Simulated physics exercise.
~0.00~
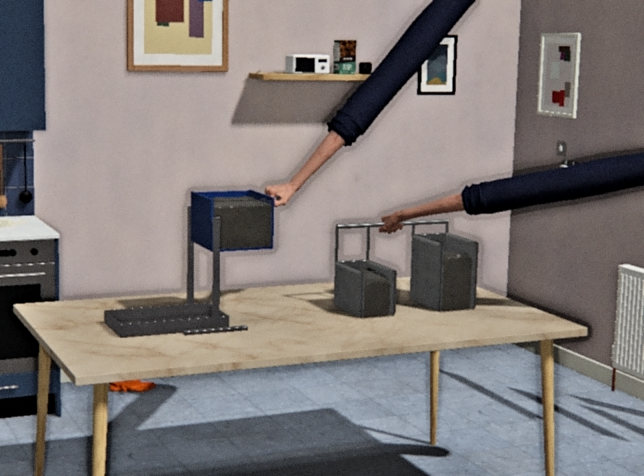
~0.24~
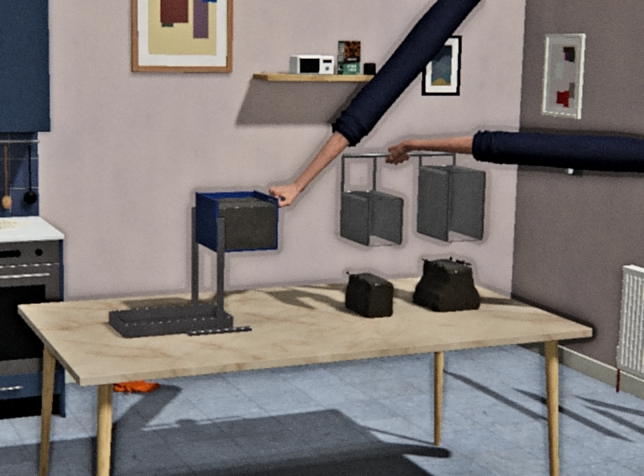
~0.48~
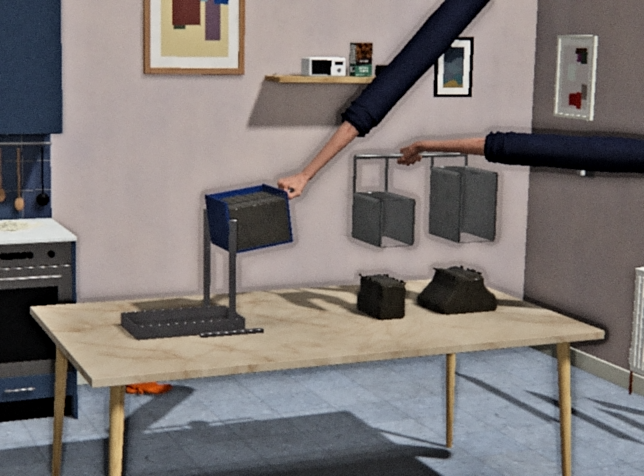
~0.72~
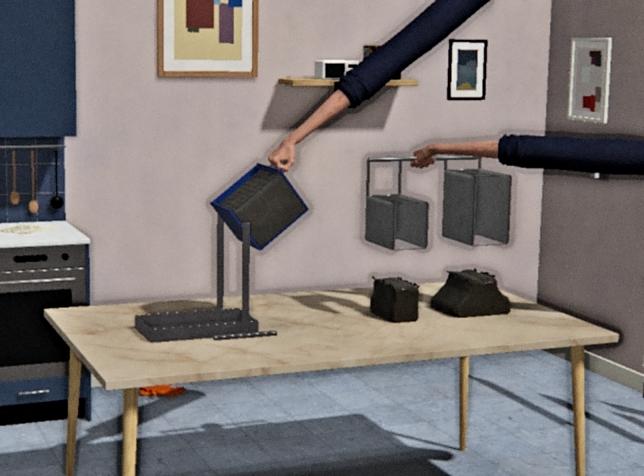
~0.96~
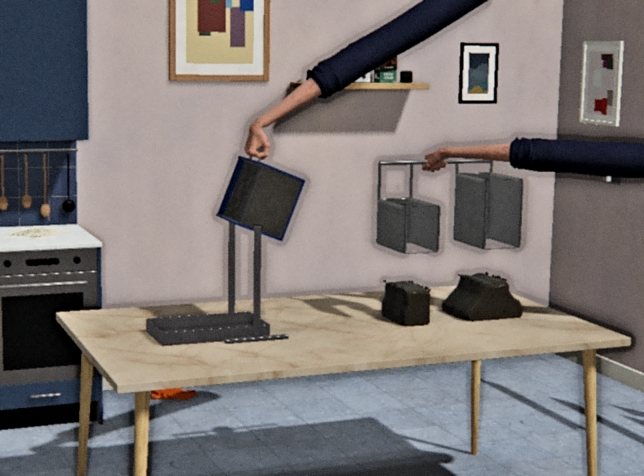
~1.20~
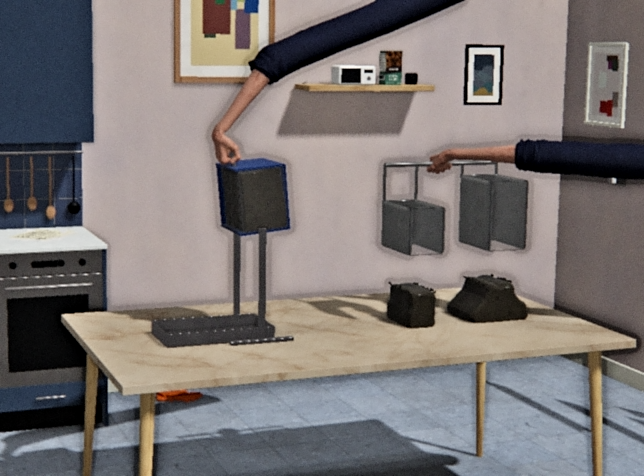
Two dark blocks slump as a hand lifts their casings, then another hand tilts a tub.
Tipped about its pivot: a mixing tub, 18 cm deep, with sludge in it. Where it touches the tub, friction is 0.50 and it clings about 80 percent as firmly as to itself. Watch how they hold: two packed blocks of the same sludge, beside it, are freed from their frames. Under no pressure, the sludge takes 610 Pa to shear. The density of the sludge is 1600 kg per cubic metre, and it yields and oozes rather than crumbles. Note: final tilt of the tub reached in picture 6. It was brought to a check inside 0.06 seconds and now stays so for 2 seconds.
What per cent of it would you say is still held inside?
Near 37 percent is still held inside.
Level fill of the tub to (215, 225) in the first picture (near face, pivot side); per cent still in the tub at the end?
About 65 per cent.
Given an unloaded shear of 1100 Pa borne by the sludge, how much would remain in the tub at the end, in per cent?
100 %.
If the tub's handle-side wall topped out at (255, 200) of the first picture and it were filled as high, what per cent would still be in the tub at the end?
I'd put it at close to 60 per cent.
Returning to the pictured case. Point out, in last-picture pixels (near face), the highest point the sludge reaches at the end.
The highest point sits at around (272, 207).
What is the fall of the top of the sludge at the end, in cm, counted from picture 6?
14 cm.
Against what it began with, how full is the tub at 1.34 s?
I'd put it close to 85 %.
After 1.34 s, the tub is at 95 degrees and holds 87 %.
After 1.51 s, the tub is at 95 degrees and holds 48 %.
After 1.68 s, the tub is at 95 degrees and holds 37 %.
After 1.85 s, the tub is at 95 degrees and holds 37 %.
After 3.20 s, the tub is at 95 degrees and holds 37 %.
